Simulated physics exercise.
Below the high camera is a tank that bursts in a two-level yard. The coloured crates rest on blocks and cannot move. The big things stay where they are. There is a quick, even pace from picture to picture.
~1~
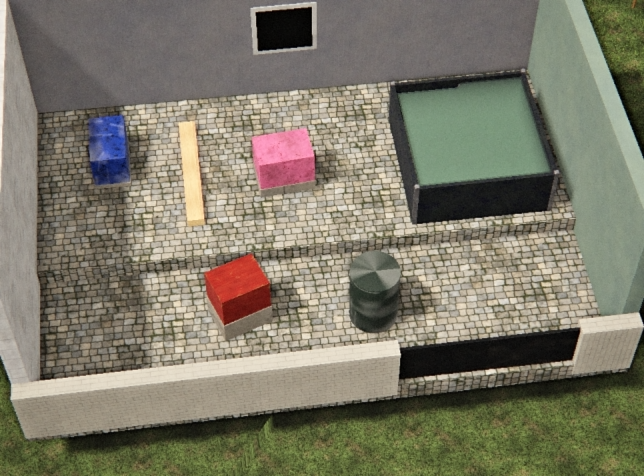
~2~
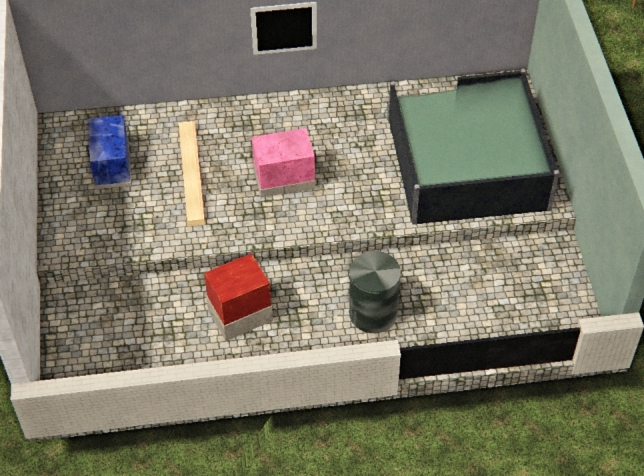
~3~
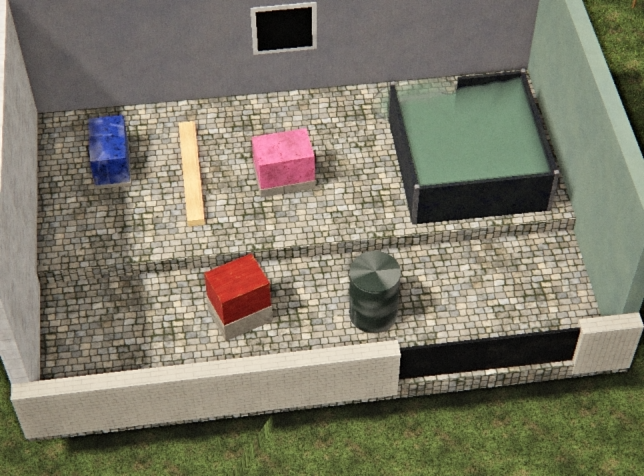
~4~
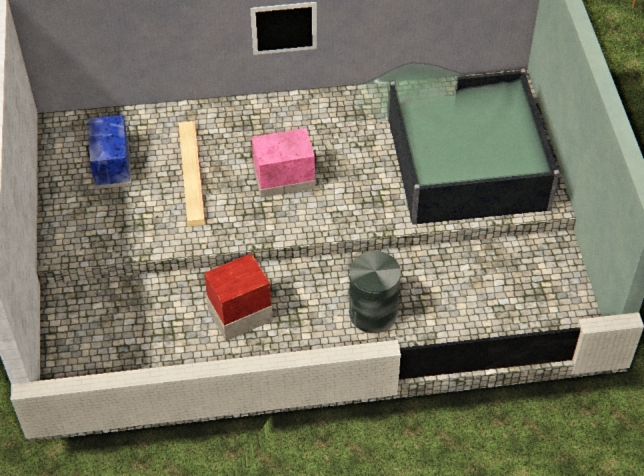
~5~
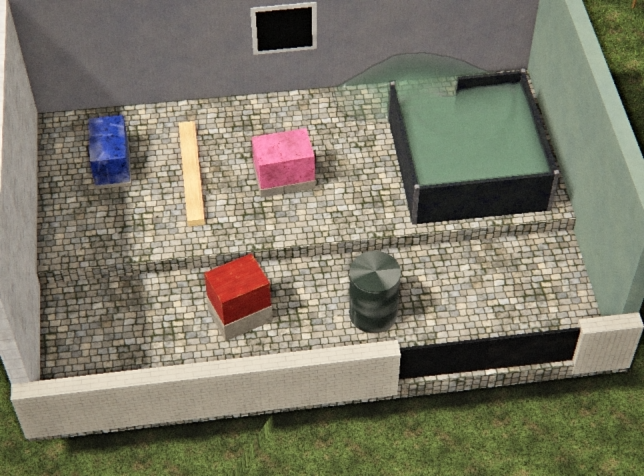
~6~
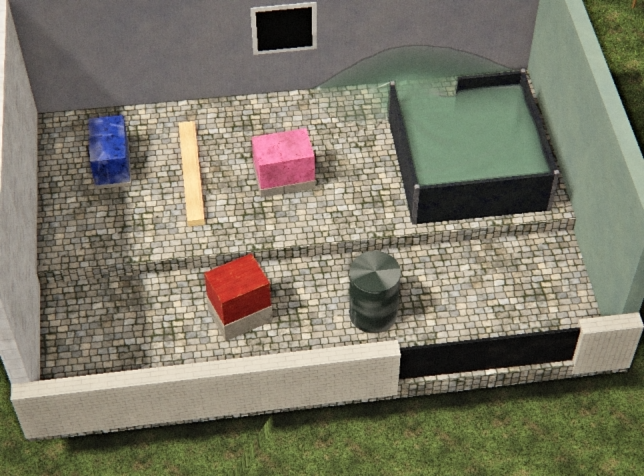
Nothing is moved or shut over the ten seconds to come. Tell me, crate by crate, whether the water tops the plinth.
One by one: The blue crate is within reach; the red crate is out of reach; the pink crate is out of reach.
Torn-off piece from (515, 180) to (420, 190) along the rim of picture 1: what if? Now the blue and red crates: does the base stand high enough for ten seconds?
My reading: Blue stays untouched, red stays untouched.
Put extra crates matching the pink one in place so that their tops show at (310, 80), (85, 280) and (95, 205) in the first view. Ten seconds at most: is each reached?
In turn: Takes water, remains dry, remains dry.
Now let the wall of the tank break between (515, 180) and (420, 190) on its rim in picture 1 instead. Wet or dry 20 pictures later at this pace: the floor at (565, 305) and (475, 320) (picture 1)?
Inundated, then inundated.
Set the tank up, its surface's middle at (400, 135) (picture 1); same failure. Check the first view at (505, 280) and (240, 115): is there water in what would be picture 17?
The first is not reached, and then the second is wetted.
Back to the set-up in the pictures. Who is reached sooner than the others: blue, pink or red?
Simply the pink one.
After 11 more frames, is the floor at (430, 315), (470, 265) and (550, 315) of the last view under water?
Result by point, in sequence: Unwetted, then unwetted, then unwetted.
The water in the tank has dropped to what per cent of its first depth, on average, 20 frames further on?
I'd say around 44 per cent.
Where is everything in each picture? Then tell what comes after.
The first frame shows still water in the water tank at (472, 131).
In the second frame, water pours out on the water tank's far side and has run to (388, 117).
In the third frame, water pours out on the water tank's far side and has run to a hidden place.
In the fourth frame, the front is at (467, 74), out from the gap on the water tank's far side.
In the fifth frame, the front is at (492, 72), out from the gap on the water tank's far side.
In the sixth frame, the front is at (517, 70), out from the gap on the water tank's far side.
A moment on, water covers 15 % of the floor; the blue crate not reached, the red crate not reached, the pink crate water round its plinth.
Next, water covers 30 % of the floor; the blue crate water round its plinth, the red crate not reached, the pink crate water round its plinth.
Then, water covers 55 % of the floor; the blue crate water round its plinth, the red crate water round its plinth, the pink crate water round its plinth.
Later, water covers 85 % of the floor; the blue crate water round its plinth, the red crate water round its plinth, the pink crate water round its plinth.
In the end, water covers 90 % of the floor; the blue crate was topped, the red crate stayed above the water, the pink crate stayed above the water.
